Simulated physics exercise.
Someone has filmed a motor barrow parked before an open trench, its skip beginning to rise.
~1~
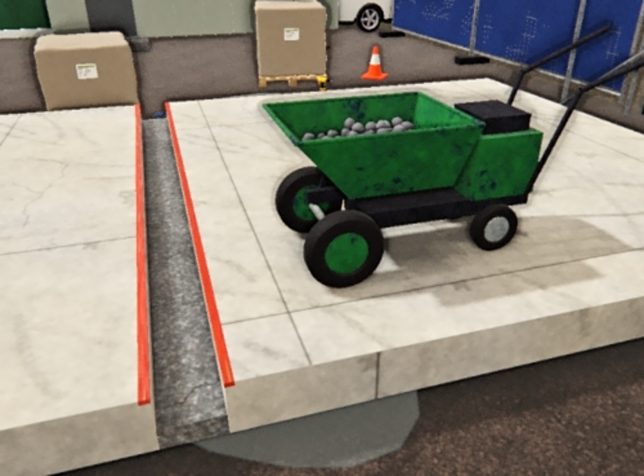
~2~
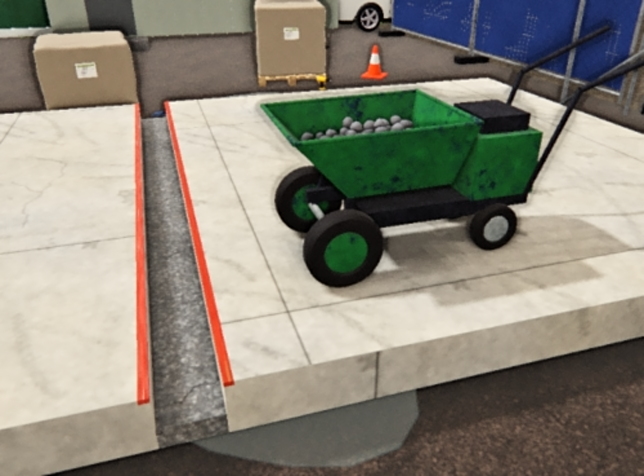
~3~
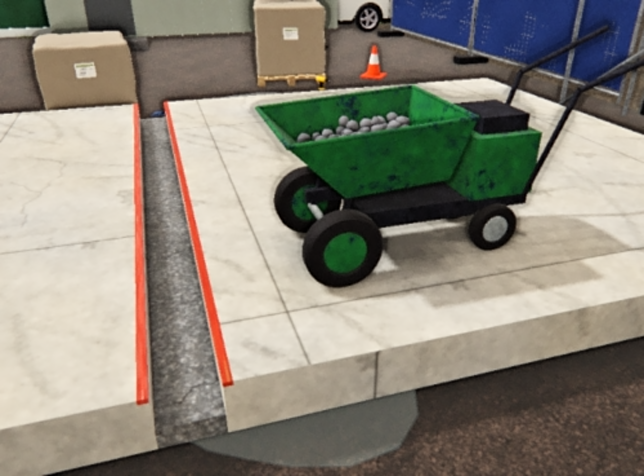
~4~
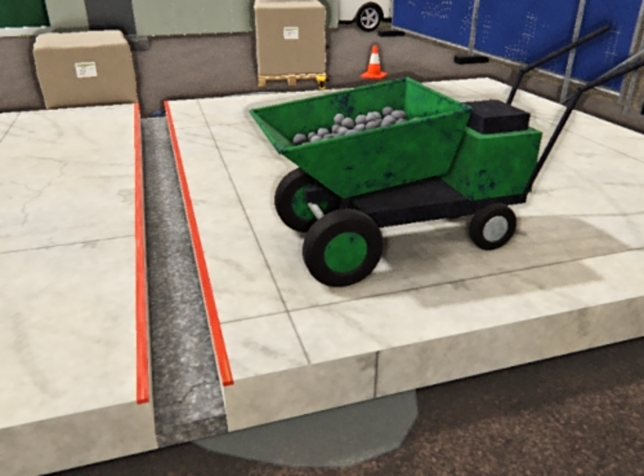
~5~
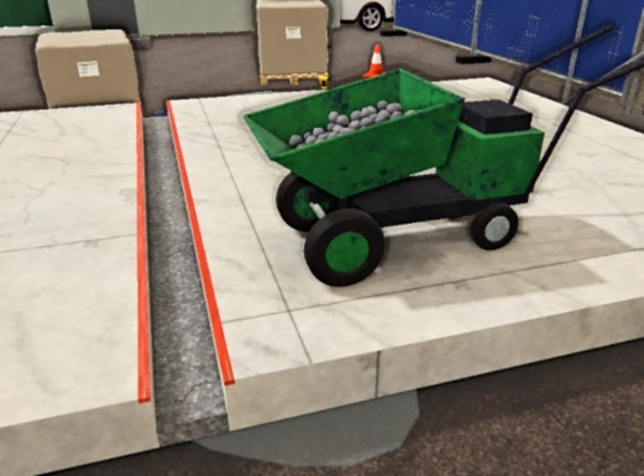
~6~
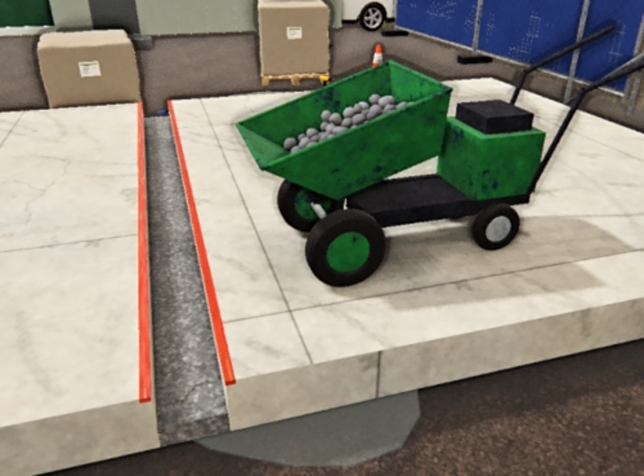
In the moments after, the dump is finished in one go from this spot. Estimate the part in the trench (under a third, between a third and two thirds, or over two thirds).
The trench ends with more than two thirds of it.
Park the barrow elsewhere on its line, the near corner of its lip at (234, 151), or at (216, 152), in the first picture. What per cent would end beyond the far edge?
In turn 70 and 90 in a hundred.
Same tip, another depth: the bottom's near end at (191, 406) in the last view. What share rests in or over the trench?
Near 70 %.
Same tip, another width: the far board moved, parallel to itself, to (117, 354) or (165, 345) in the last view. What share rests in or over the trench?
Roughly 100 per cent, and 70 per cent.
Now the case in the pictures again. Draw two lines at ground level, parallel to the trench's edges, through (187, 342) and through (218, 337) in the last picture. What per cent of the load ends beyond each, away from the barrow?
Roughly 50 per cent, and 90 per cent.
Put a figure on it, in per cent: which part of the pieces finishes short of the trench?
Some 5 per cent.
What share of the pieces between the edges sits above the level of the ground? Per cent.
Roughly 10 in a hundred.
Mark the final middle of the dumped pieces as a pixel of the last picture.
Roughly at (181, 288).
Shortly afterwards, skip tipped steeply; the whole lot in the skip.
Next, skip tipped right over; the bulk in the skip; only a few short of the trench; a little in or heaped over the trench; only a few falling.
Some moments later, skip tipped right over; a little in the skip; a little short of the trench; the bulk in or heaped over the trench; only a few beyond it.
In the end, skip tipped right over; only a few in the skip; a little short of the trench; the bulk in or heaped over the trench; only a few beyond it.
